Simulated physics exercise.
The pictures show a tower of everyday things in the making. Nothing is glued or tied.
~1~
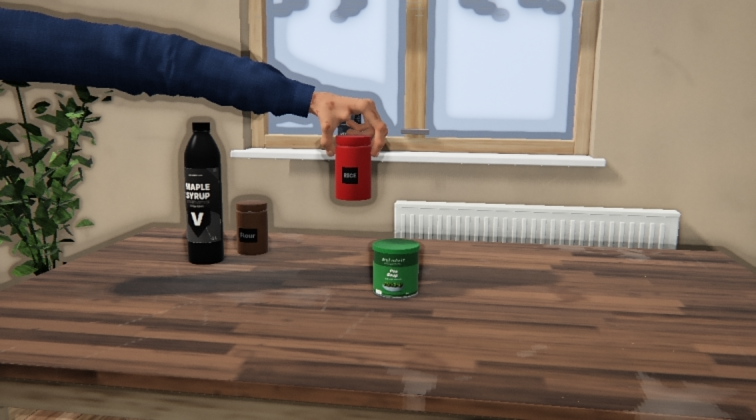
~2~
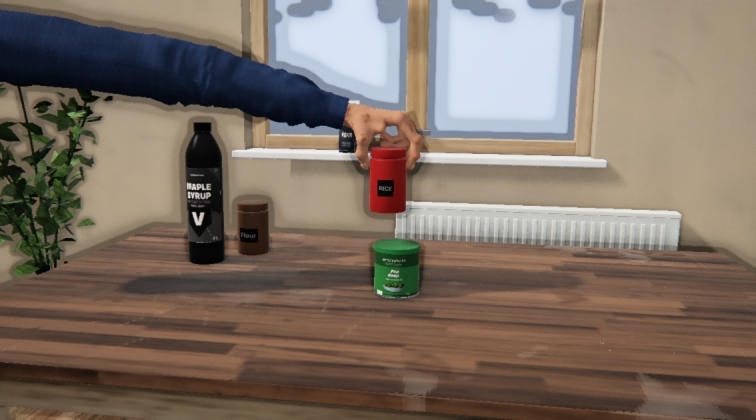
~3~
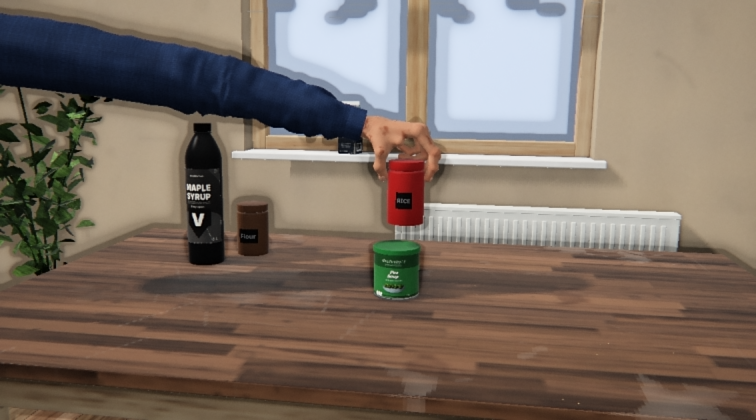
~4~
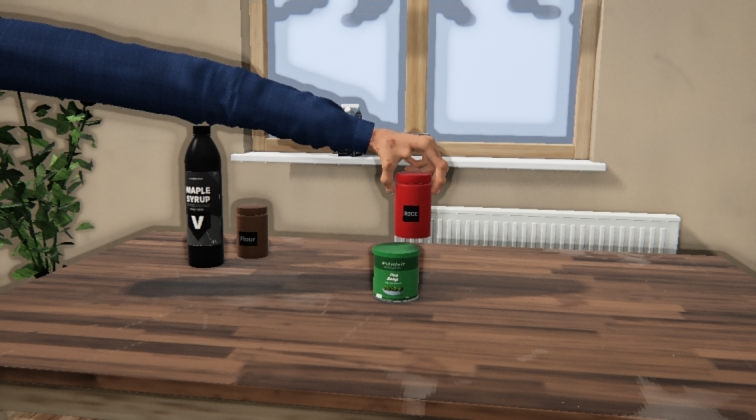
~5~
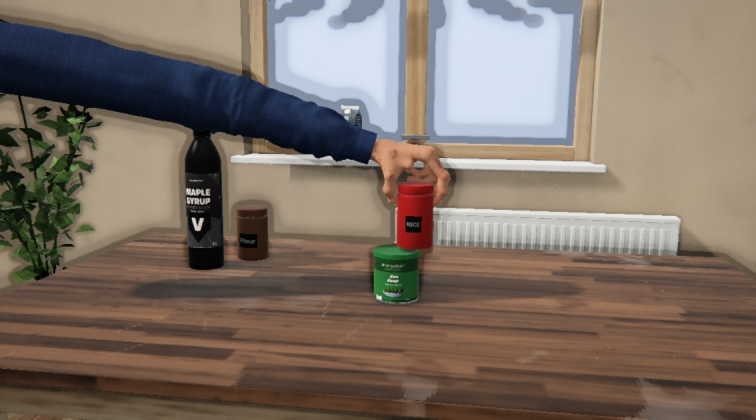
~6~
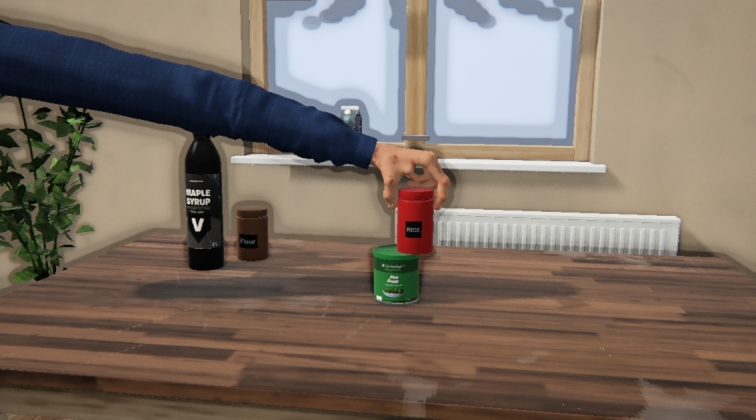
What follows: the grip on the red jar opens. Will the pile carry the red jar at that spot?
In the end the pile stays up.
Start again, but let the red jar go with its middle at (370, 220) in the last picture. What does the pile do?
Then it gives way.
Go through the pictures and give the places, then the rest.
The first picture shows still above its spot; red jar (353, 167); green pot (396, 269).
The second picture shows still above its spot; red jar (388, 179); black bottle (205, 192).
The third picture shows still above its spot; red jar (406, 192); brown jar (253, 228).
The fourth picture shows still above its spot; red jar (413, 205); green pot (396, 272).
The fifth picture shows still above its spot; red jar (415, 215); black bottle (204, 198).
The sixth picture shows in place under the hand; red jar (415, 220); brown jar (253, 233).
Then, 0.90 s past the last view, nothing moves.
Then, 2.00 s past the last view, red jar resting near (415, 220).
Finally, all 4 still in place. Final places as the last picture's camera would see them, red jar near (415, 220). The pile holds.
